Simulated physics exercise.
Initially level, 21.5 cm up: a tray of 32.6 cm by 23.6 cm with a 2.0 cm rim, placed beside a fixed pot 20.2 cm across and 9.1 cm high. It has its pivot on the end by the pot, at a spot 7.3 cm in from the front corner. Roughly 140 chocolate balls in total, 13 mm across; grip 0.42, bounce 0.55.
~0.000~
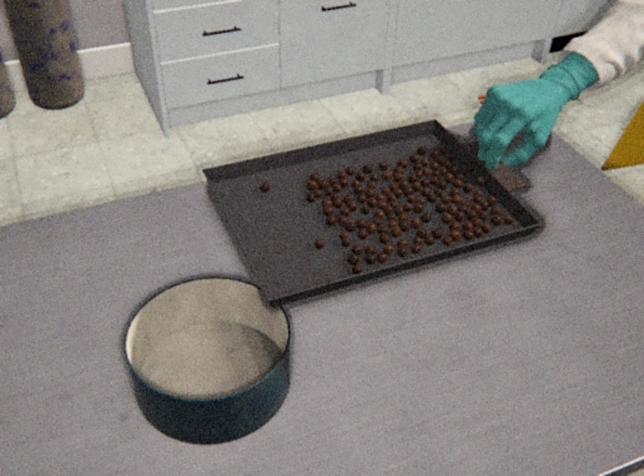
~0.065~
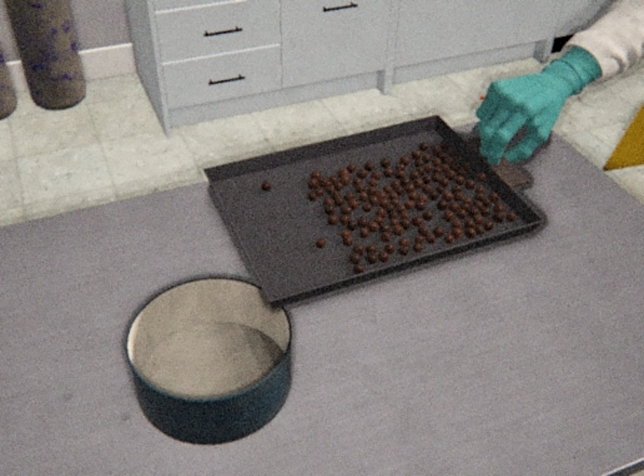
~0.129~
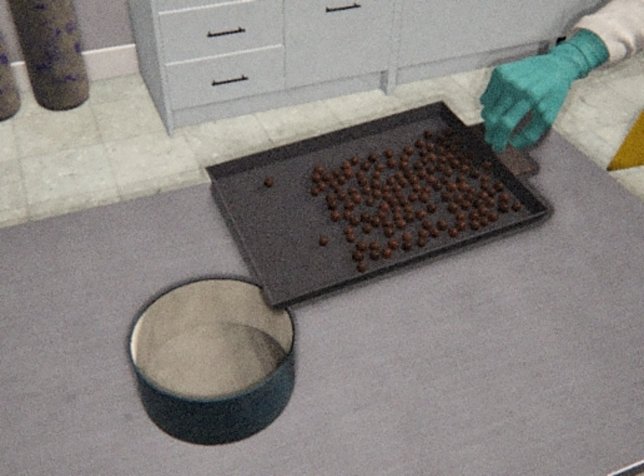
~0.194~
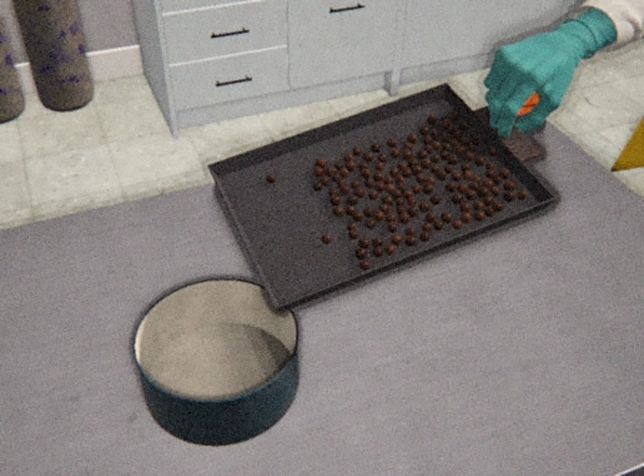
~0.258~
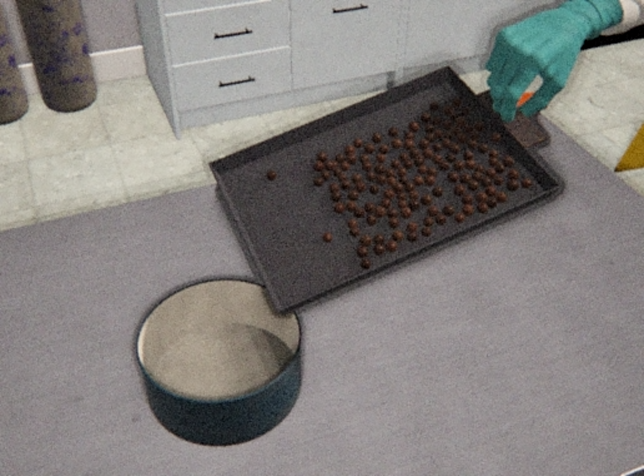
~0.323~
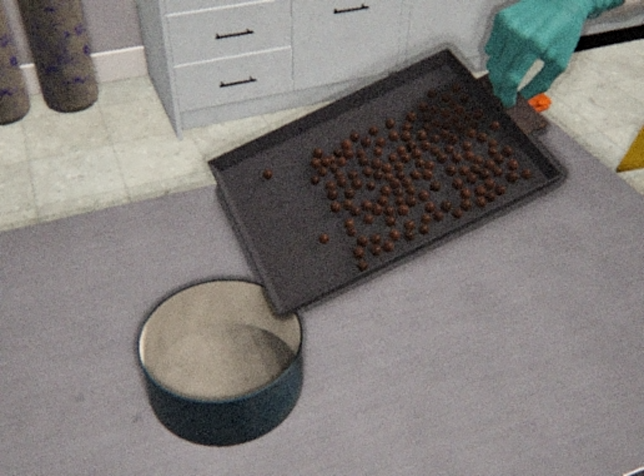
A teal-gloved hand with a pale sleeve reaches in from the upper right over a grey tabletop, seen from above at an angle in a room with a pale tiled floor and light grey drawers. A dark tray of small brown balls lies mid-table, beside a dark blue pot at lower left. The tray's right end lifts steadily while the balls barely shift, the hand rises, and the view drifts slightly.
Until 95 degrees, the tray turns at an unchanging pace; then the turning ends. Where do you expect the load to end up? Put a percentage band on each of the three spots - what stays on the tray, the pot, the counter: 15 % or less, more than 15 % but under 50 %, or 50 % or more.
Tray: Up to 15 %; pot: In between; counter: 50 % or more.
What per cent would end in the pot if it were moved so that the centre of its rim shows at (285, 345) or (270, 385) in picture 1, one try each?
In order, about 55 and about 95 per cent.
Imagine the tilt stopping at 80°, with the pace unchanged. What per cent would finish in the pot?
Roughly 40 %.
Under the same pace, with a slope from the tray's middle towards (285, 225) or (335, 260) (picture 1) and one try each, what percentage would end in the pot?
Near 75 and 20 per cent, in that order.
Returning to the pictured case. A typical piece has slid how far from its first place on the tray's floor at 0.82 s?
Displacement on the tray: Roughly 21 cm.
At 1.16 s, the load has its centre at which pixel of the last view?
Approx. (258, 395).
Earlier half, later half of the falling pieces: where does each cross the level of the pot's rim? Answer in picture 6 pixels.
Roughly (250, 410) to start, and after that (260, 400).
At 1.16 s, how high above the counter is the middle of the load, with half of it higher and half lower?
The halfway mark sits at about 8 cm.
Then, at 0.82 s, tilt 55 degrees; the tray holds 80 %, the pot 0 %.
Then, at 1.16 s, tilt 79 degrees; the tray holds 35 %, the pot 20 %.
After 1.59 s, tilt 95 degrees; the tray holds 0 %, the pot 35 %.
In the end, at 2.5 s, tray 0 %, pot 40 %, counter 60 %.
